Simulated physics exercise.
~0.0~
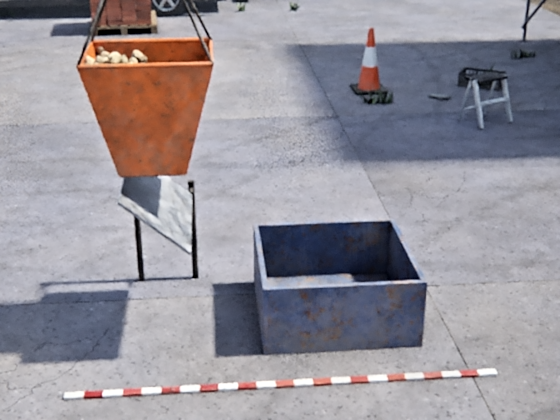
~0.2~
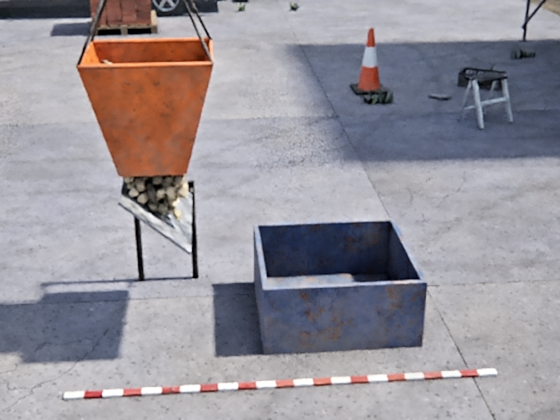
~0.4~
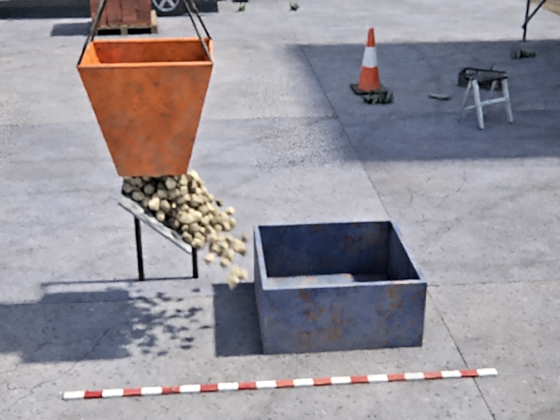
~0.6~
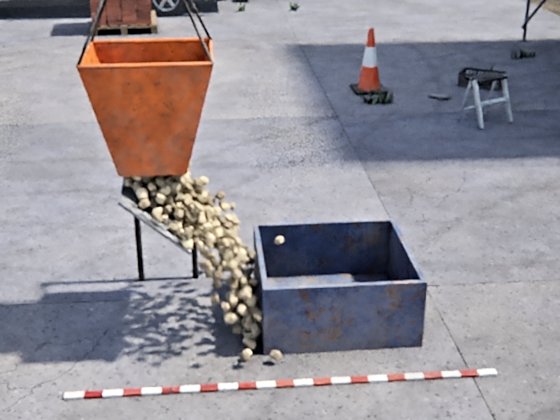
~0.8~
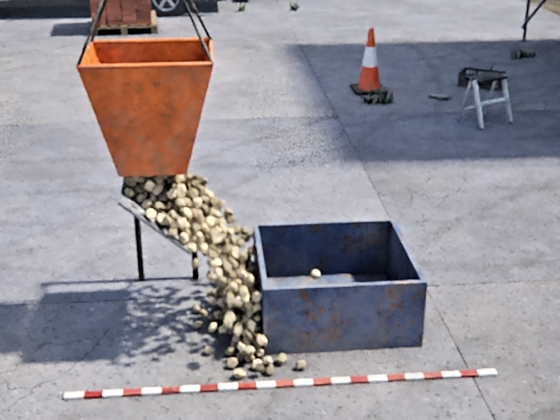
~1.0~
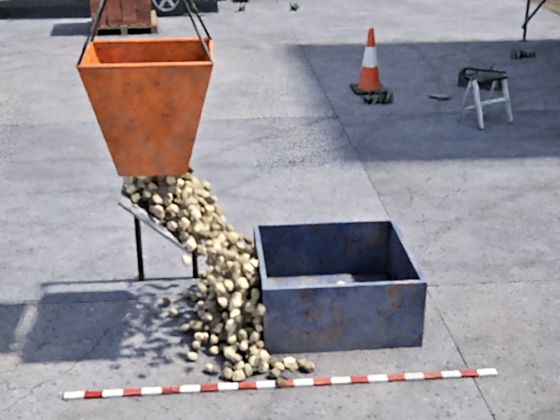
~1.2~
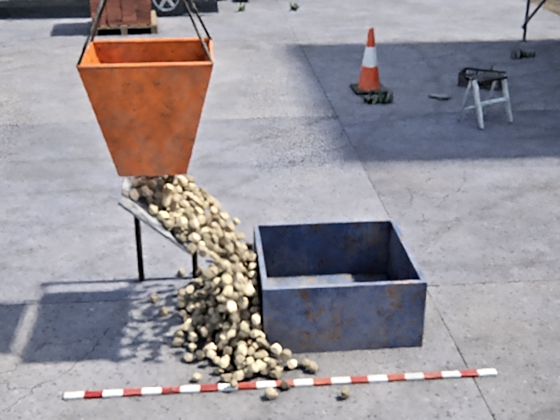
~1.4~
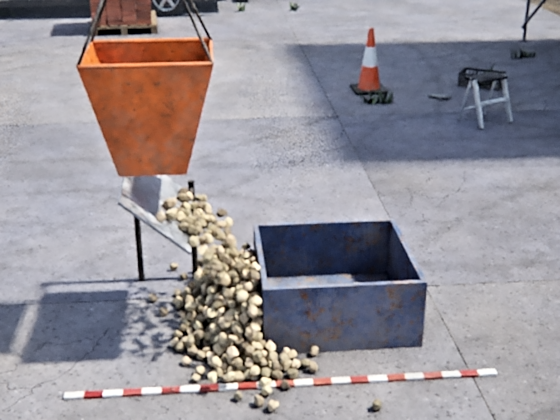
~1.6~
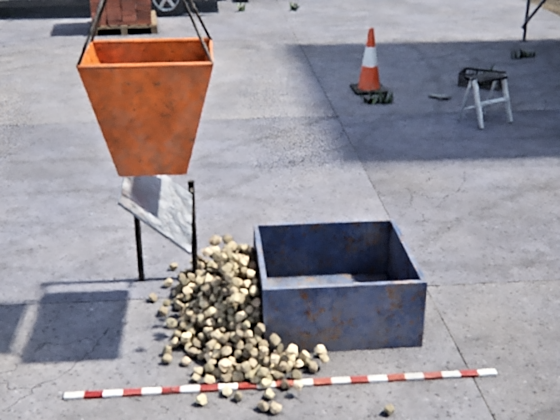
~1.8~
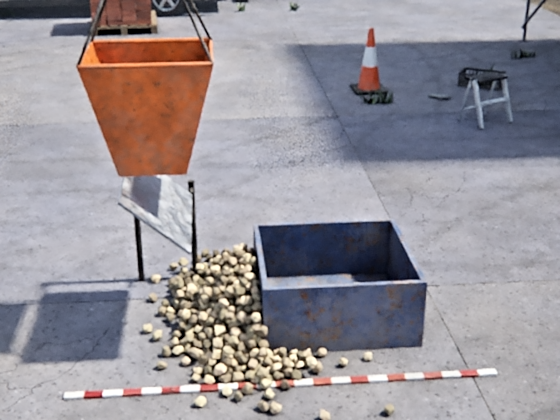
On a sunlit concrete yard, pale stones dropped from the bottom of a hanging orange skip, slid right down a sloping steel plate and piled up against the left side of a blue-grey bin, a few scattering past its front, leaving it empty.
